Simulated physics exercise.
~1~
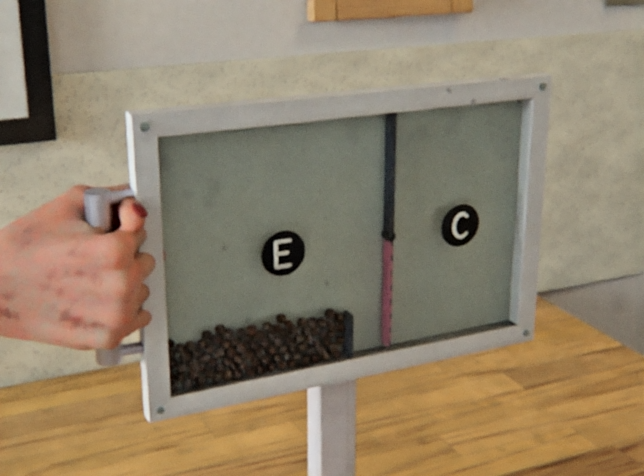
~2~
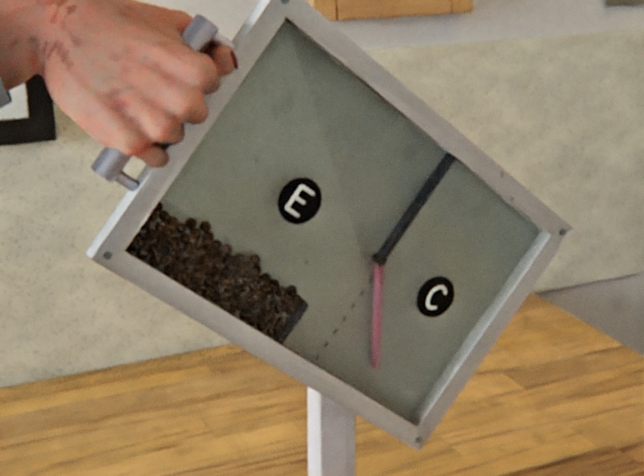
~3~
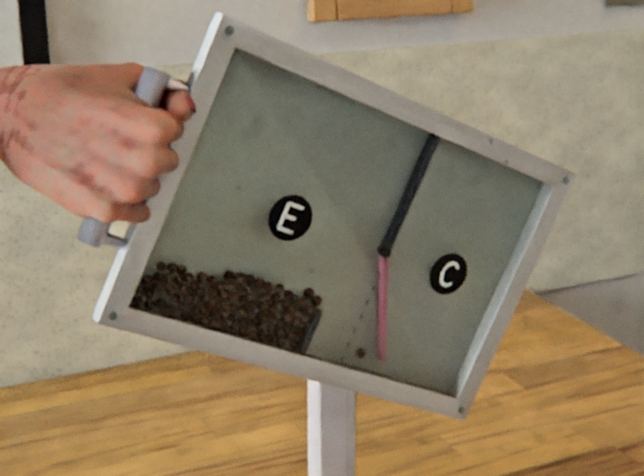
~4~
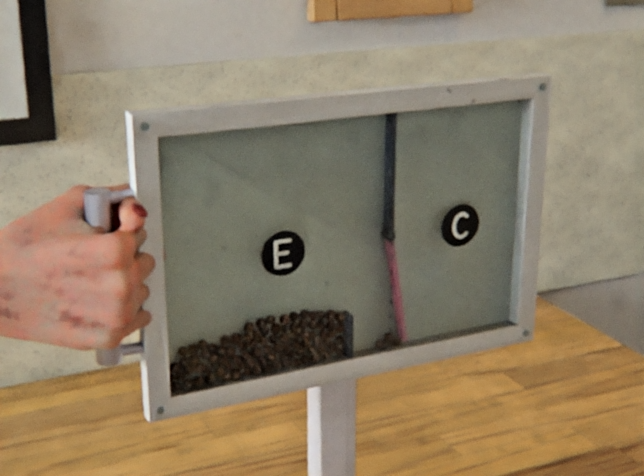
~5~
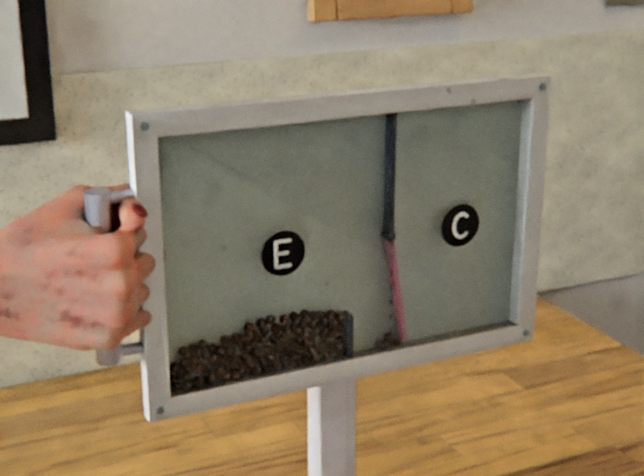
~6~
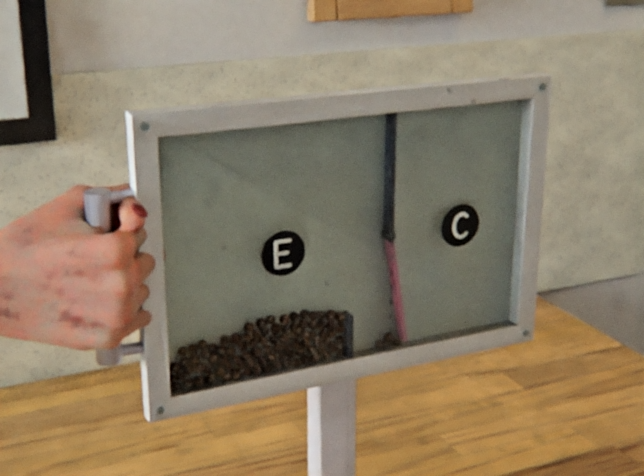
A hand tilted a framed clear-fronted case of small dark pellets clockwise, and the pink flap swung open toward C, then the hand turned it back level, leaving the pile on the E side and the flap slightly ajar with a few pellets at its foot.
